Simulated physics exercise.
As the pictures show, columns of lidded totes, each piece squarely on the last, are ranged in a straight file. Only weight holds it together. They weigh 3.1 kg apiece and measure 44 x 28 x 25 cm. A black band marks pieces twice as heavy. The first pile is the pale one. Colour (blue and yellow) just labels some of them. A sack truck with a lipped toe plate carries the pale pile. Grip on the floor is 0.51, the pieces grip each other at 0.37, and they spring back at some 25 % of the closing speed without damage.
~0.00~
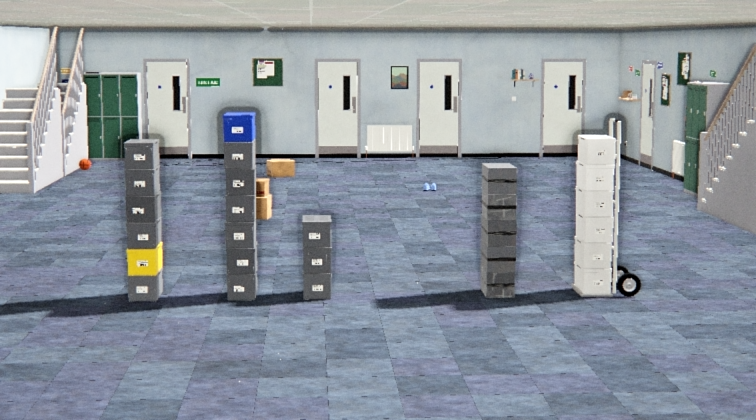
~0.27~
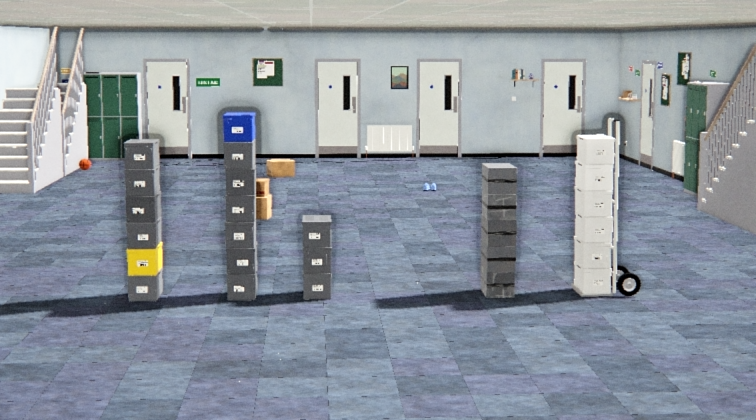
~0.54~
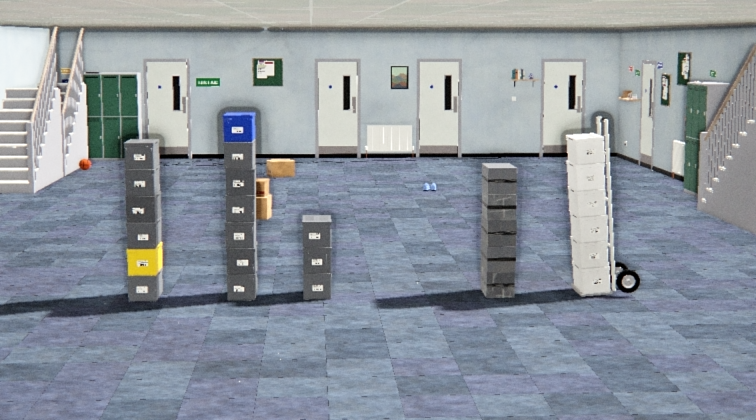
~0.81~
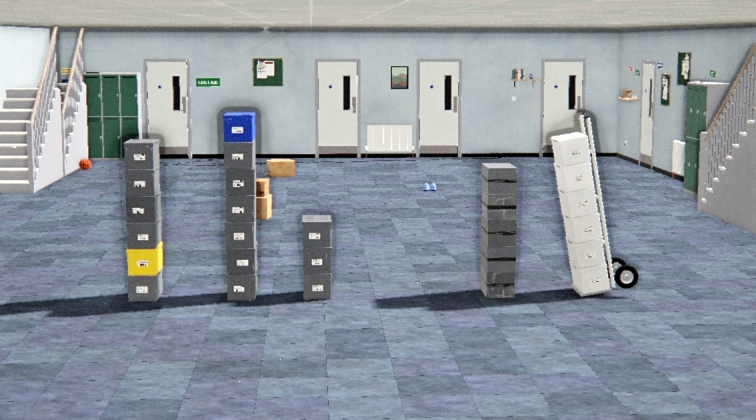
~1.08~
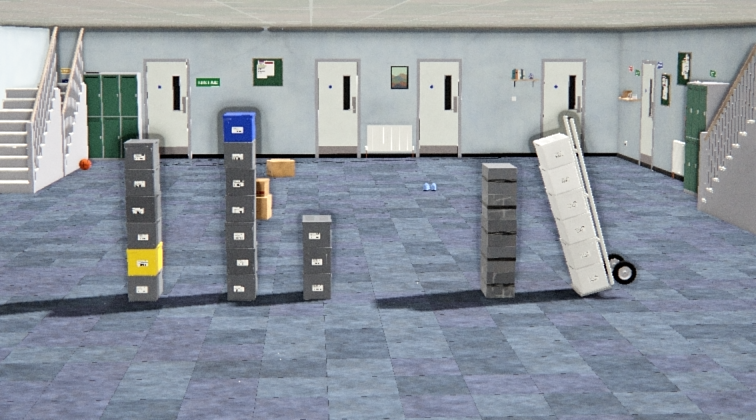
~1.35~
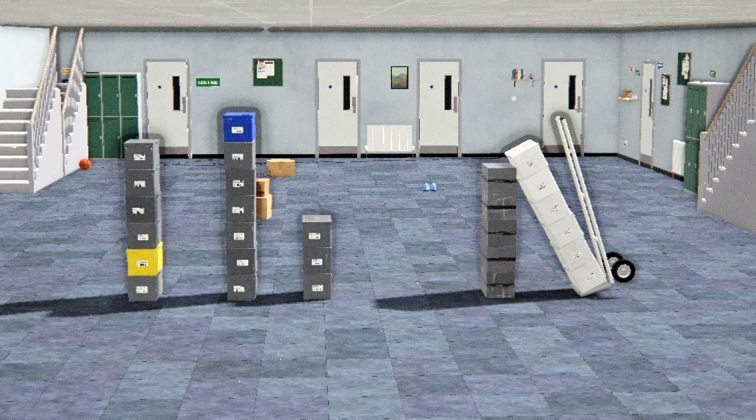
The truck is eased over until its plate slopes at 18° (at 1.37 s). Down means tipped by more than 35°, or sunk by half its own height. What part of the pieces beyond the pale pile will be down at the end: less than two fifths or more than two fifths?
Ending down: Under two fifths.
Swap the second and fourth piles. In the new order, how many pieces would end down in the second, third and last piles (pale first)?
In that case second 7, third 2, last 0.
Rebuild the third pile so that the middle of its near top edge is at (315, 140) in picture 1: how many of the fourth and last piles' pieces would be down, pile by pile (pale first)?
In that case fourth 0, last 0.
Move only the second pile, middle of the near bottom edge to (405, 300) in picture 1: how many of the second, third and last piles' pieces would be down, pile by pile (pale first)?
Then second 0, third 0, last 0.
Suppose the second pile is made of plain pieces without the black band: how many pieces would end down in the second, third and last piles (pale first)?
In that case second 5, third 0, last 0.
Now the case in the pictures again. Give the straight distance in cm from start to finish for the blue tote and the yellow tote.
Moved: Blue 0, yellow 0.
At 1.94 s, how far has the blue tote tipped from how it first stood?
Roughly 0°.
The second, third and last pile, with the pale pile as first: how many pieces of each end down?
Pieces: Second 4, third 0, last 0.
Around 1.94 s, 6 of the pale pile down; none of the 21 other totes down, 5 disturbed.
Around 2.50 s, 6 of the pale pile down; 4 of the 21 other totes down.
Finally (3.9 s), 6 of the pale pile down; 4 of the 21 other totes down; blue tote unmoved; yellow tote unmoved. That is 19 per cent. Seen by the last camera, middles, blue tote near (240, 127), yellow tote near (145, 259).
